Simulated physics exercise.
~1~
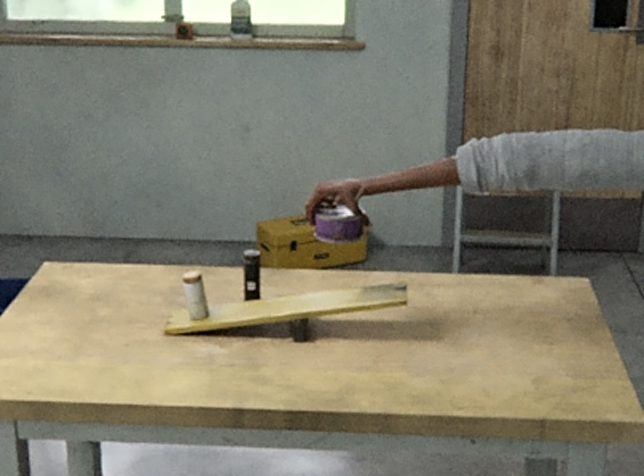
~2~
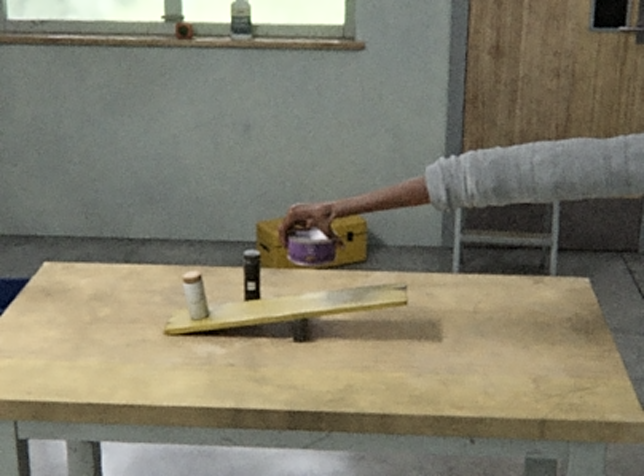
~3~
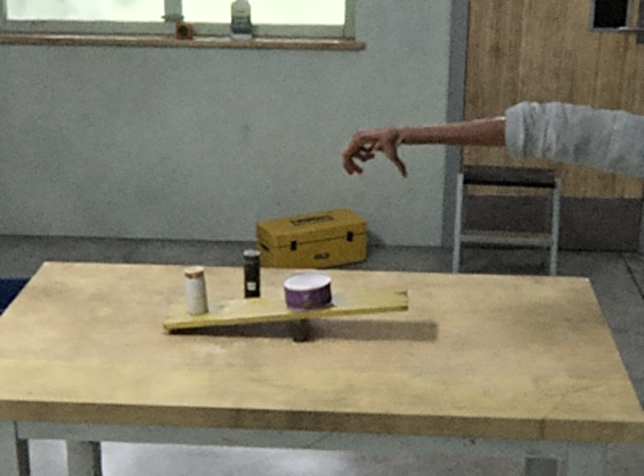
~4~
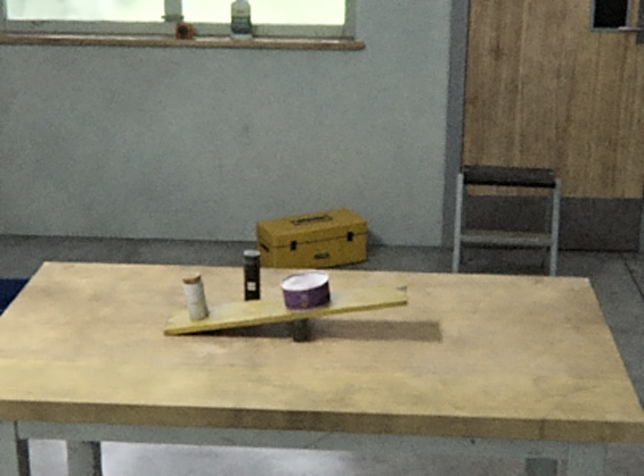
The video shows a hand lowering a purple tub onto a tilted yellow plank holding a white shaker, with a black shaker nearby, then letting go and withdrawing. The tub settles near the middle, and the plank rests with its left end still low and both shakers upright.
